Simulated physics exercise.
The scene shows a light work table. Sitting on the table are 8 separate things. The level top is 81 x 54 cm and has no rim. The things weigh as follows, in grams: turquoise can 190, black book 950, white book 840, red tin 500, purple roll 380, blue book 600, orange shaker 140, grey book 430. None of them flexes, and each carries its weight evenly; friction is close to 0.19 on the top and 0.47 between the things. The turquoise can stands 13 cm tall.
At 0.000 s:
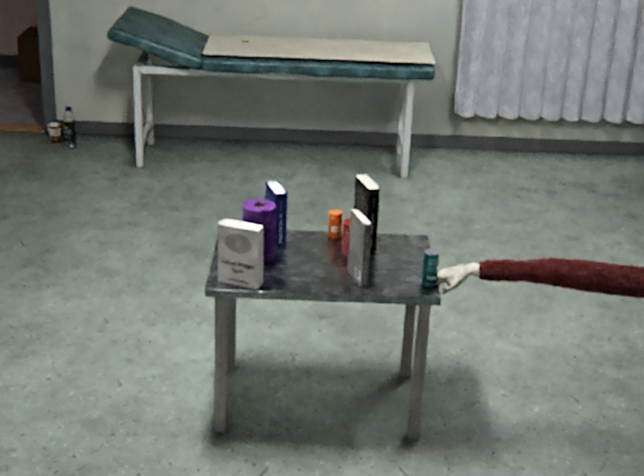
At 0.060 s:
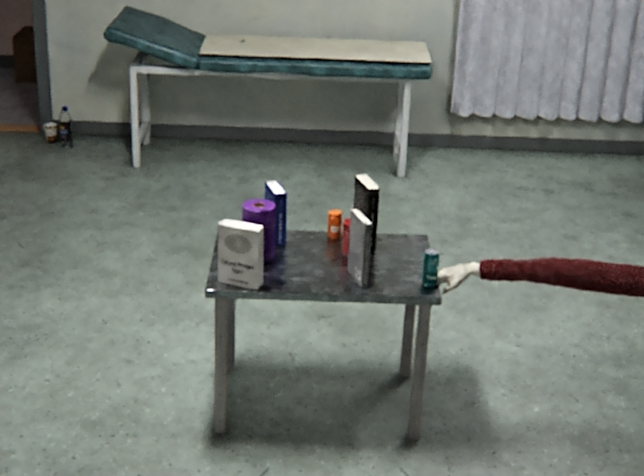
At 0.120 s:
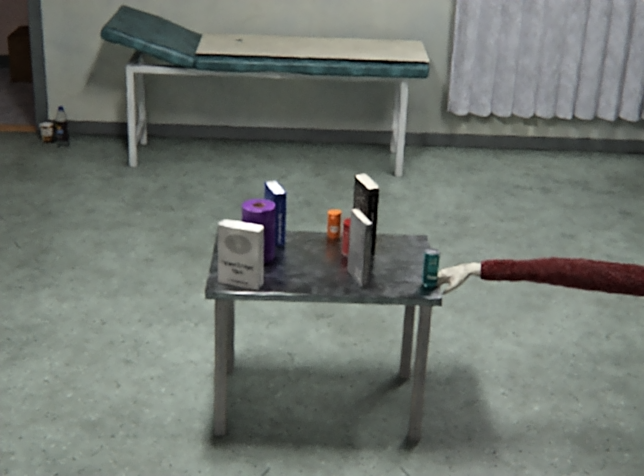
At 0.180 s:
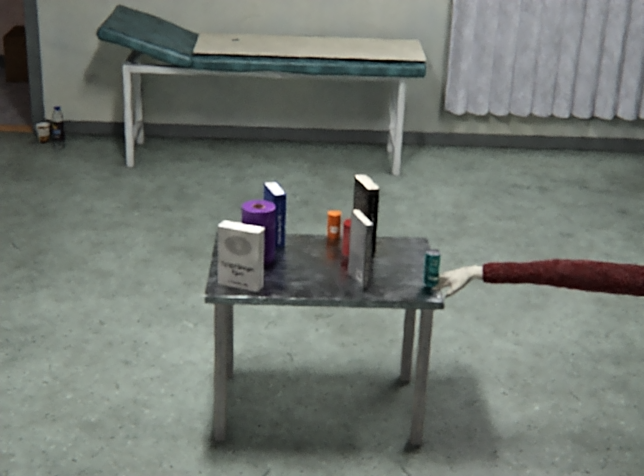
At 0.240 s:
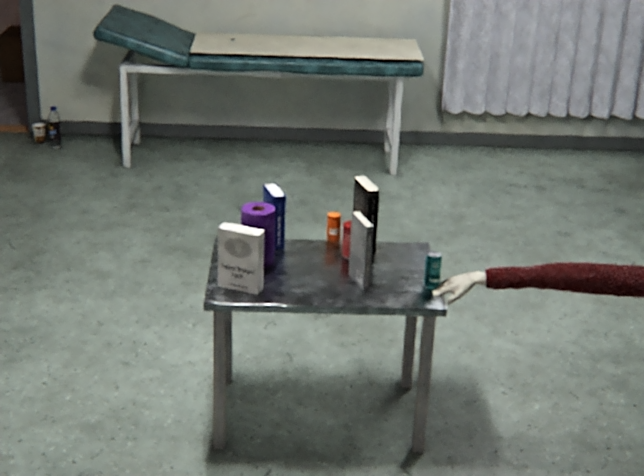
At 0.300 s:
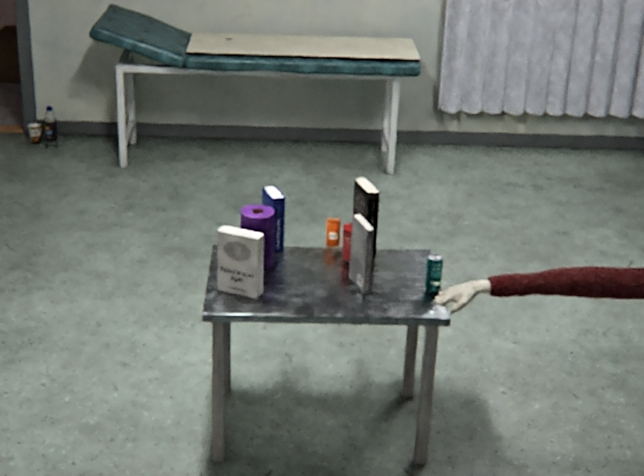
A light work table with a dark top stands on a grey-green floor, seen from slightly above, with a padded bench and pale curtain behind. White, blue, black and grey books, a purple roll, orange and red containers and a turquoise can stand on it. A red-sleeved hand at the right corner draws the table toward the viewer, the upright items lagging toward its back edge, as the camera drifts slightly.
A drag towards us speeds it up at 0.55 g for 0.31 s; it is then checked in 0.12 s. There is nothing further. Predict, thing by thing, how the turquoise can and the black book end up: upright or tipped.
The turquoise can ends upright, the black book ends tipped.
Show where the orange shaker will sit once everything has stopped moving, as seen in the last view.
It settles somewhere near (328, 386).
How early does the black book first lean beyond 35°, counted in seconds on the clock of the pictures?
I'd put it at some 0.5 s.
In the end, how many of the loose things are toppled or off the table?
My answer is 3.
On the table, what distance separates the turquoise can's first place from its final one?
Net shift near 10 cm.
After 0.40 s, table along by 30 cm; red tin now off the table; turquoise can moved 19 cm near (436, 281); grey book moved 20 cm.
After 0.50 s, table along by 36 cm; turquoise can moved 19 cm near (438, 290); white book moved 19 cm; grey book moved 19 cm.
After 0.70 s, table along by 36 cm; turquoise can moved 11 cm near (442, 301); red tin moved 16 cm; white book moved 11 cm.
In the end (1.2 s), off the table and tipped over, black book, blue book and orange shaker; not toppled but over 5 cm from the start, turquoise can, white book, red tin, purple roll and grey book. In the last view, turquoise can near (442, 302).
